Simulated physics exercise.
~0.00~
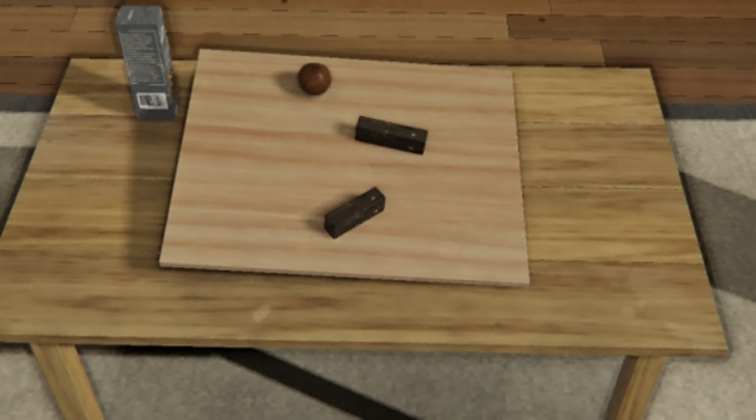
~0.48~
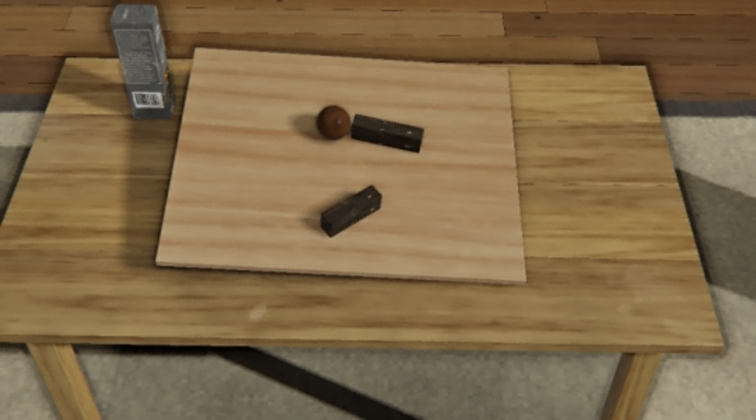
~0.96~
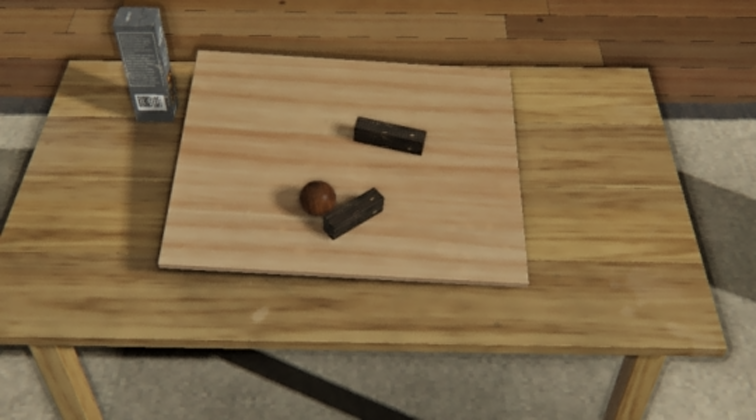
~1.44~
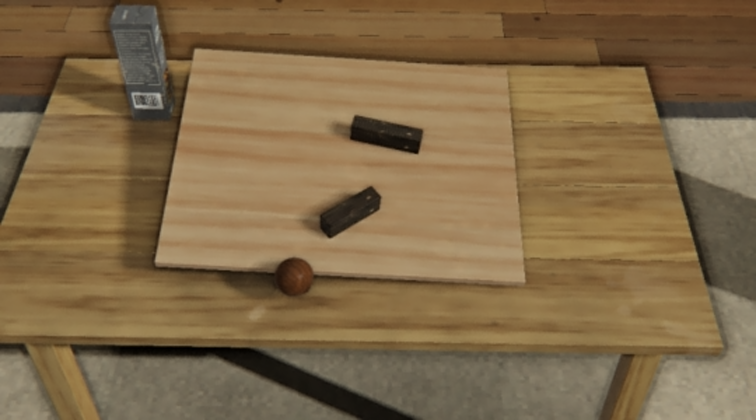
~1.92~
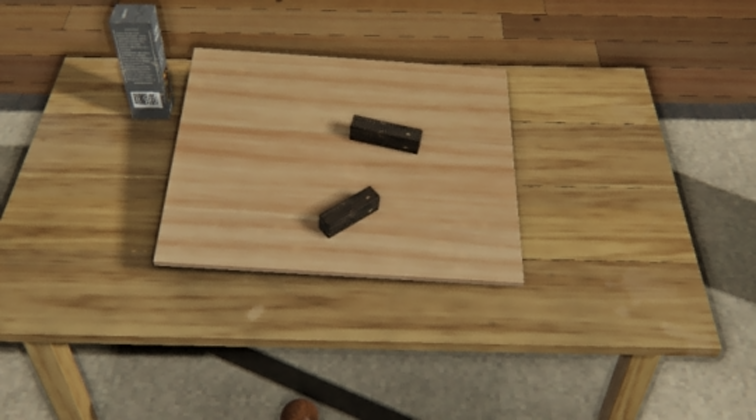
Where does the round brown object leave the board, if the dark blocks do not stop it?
It leaves over the near edge of the board, the one closest to the viewer. Neither dark block keeps it on the board.
